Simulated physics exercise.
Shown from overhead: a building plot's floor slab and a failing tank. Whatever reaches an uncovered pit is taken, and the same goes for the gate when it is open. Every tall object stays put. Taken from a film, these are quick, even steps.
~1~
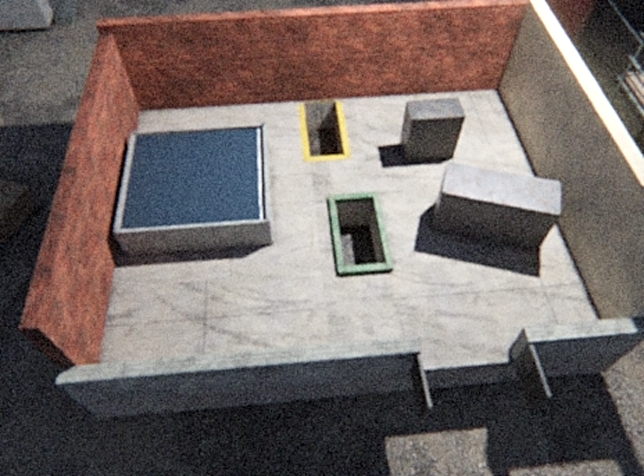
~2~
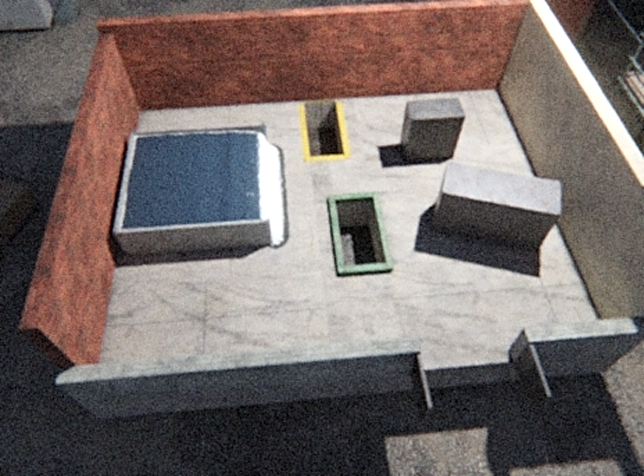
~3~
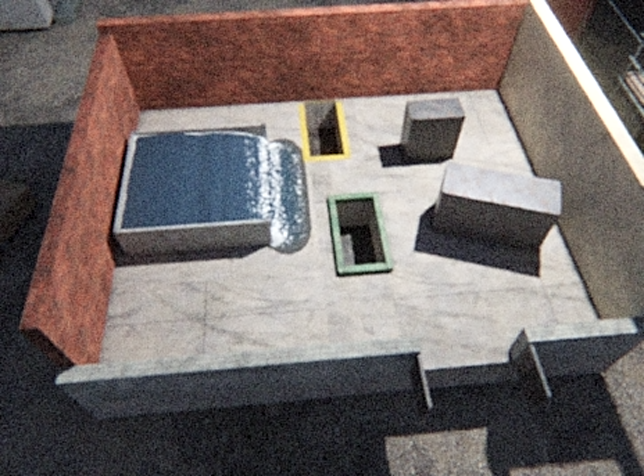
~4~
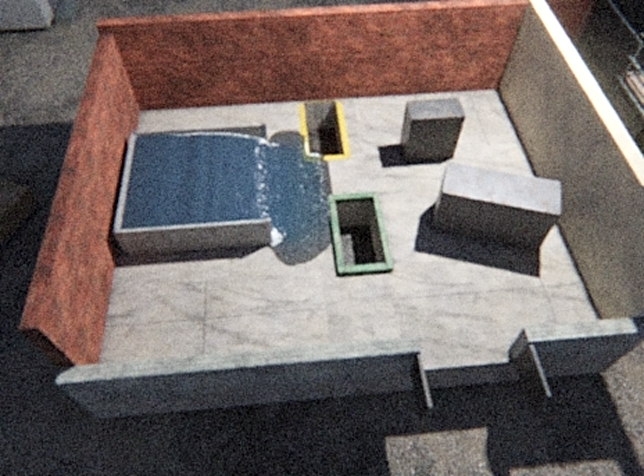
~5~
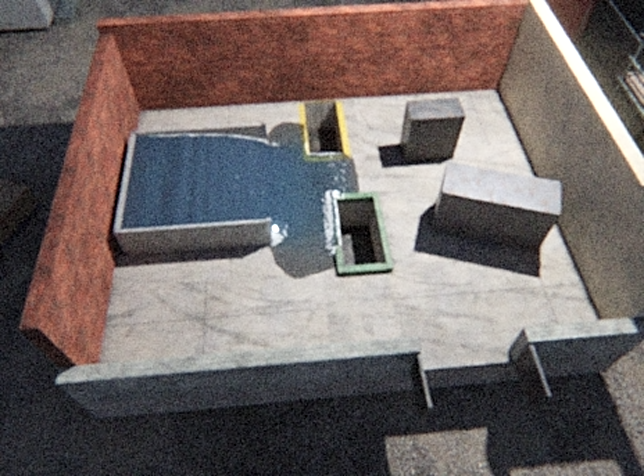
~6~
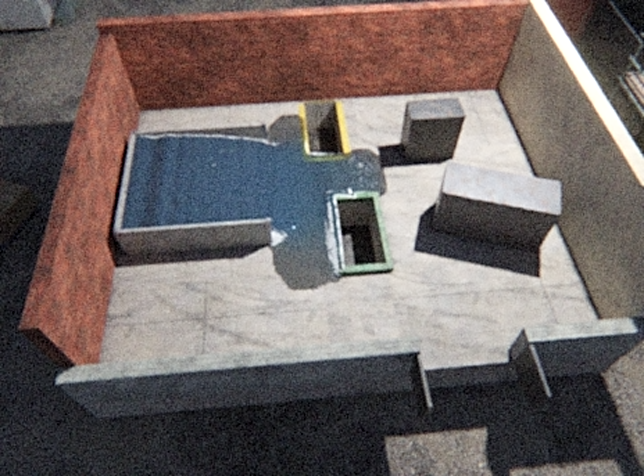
A walled building plot with a pale floor slab is seen from overhead, with red-brown walls at the back and left and grey ones at the front and right. A grey-sided tank of dark blue water stands at left, beside yellow-rimmed and green-rimmed openings and two grey blocks at right. Water pours from the tank's right side, spreading rightward around both openings, while the camera stays still.
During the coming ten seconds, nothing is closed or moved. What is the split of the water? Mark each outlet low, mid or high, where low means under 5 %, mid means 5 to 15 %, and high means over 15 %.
Marks - gate: Low, green pit: High, yellow pit: High.
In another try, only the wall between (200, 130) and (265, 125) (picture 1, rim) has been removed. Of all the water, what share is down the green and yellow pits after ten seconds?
The green pit takes 0 per cent and the yellow pit 50 per cent.
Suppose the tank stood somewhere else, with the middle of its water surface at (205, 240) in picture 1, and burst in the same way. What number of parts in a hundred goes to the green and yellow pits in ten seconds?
Shares - green: 30 in a hundred, yellow: 10 in a hundred.
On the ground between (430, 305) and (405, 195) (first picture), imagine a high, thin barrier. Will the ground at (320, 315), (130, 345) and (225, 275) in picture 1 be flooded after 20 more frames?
Taken in turn, the three points are soaked, unsoaked and unsoaked.
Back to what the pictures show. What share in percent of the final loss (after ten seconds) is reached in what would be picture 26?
Around 65 percent.
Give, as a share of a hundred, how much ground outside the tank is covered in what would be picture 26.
Estimate: Some 50 in a hundred.
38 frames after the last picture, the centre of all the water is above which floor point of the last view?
Somewhere near (364, 206).
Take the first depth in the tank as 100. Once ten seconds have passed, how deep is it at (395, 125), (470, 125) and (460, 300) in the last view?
Respectively 8, 10 and 6 per cent.
A moment on, water covers 25 % of the floor; the gate 0 %, the green pit 5 %, the yellow pit 5 %.
Next, water covers 35 % of the floor; the gate 0 %, the green pit 11 %, the yellow pit 9 %.
Then, water covers 50 % of the floor; the gate 0 %, the green pit 17 %, the yellow pit 15 %.
Later, water covers 70 % of the floor; the gate 1 %, the green pit 18 %, the yellow pit 21 %.
In the end, water covers 85 % of the floor; the gate 3 %, the green pit 18 %, the yellow pit 28 %.
